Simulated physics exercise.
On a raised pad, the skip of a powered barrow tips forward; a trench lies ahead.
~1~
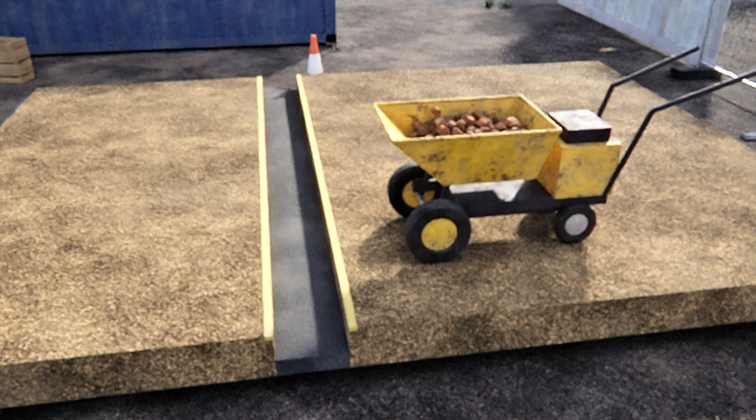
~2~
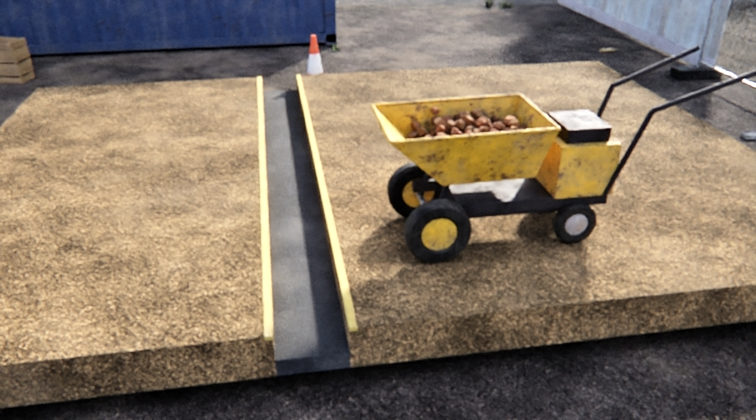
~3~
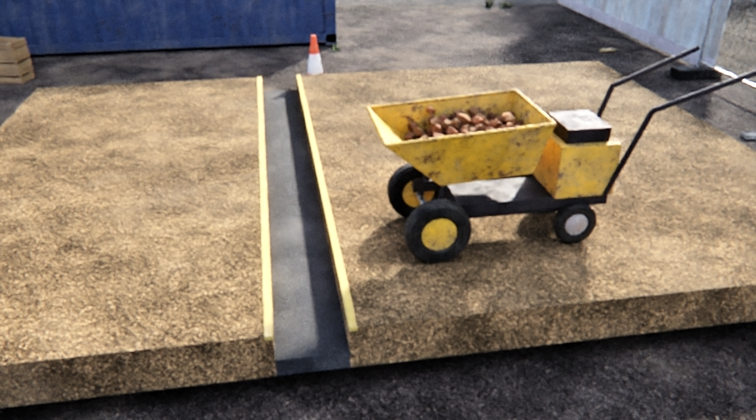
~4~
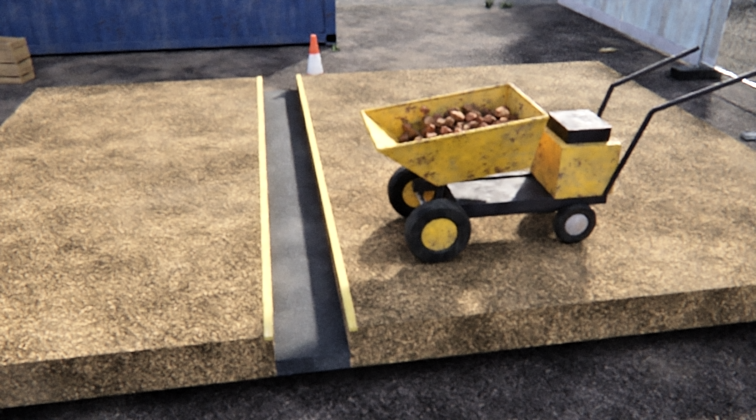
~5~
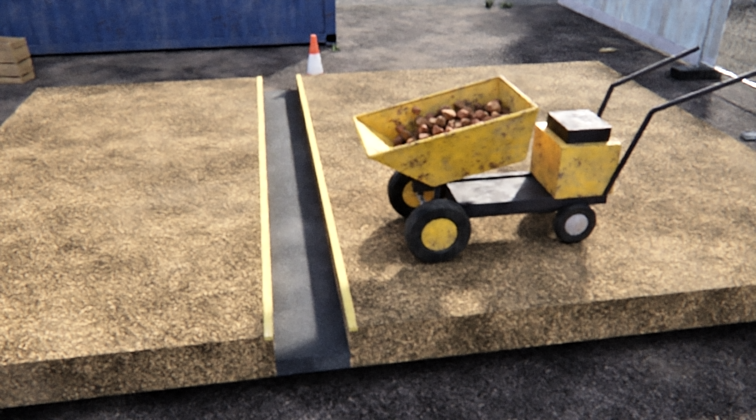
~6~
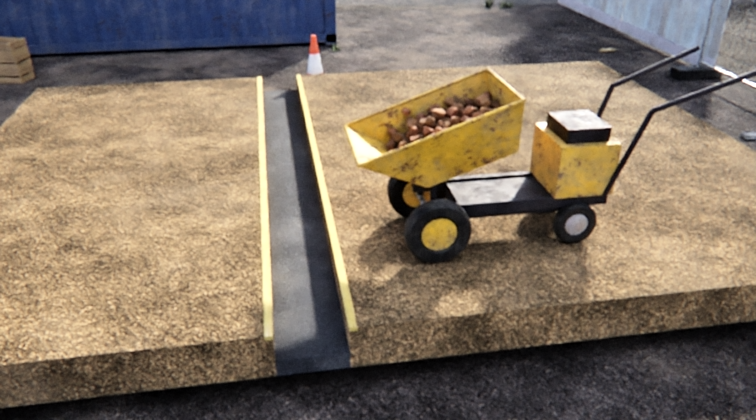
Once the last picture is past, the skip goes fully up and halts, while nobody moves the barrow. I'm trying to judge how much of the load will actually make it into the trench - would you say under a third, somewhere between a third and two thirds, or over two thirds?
I would say over two thirds.
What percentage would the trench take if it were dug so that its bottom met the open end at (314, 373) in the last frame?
Around 100 percent.
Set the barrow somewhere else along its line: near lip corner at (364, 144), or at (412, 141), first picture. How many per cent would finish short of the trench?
Position 1: Near 0 %; position 2: Near 0 %.
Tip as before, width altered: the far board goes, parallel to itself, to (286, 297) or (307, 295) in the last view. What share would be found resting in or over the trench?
In order: 60 per cent, then 30 per cent.
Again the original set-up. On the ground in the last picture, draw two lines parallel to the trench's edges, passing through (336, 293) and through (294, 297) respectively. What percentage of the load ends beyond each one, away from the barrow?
90 and 40 in a hundred.
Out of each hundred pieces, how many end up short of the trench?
My estimate is around 0 percent.
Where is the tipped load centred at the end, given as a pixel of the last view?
I'd mark it at roughly (296, 258).
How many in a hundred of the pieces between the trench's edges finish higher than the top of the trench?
Estimate: Around 15 %.
Soon after the last picture, skip tipped steeply; all in the skip.
A little later, skip tipped right over; about two thirds in the skip; about a quarter in or heaped over the trench; a stray few falling.
Later still, skip tipped right over; a small part in the skip; most in or heaped over the trench; a stray few beyond it.
At rest, skip tipped right over; a small part in the skip; most in or heaped over the trench; a stray few beyond it.
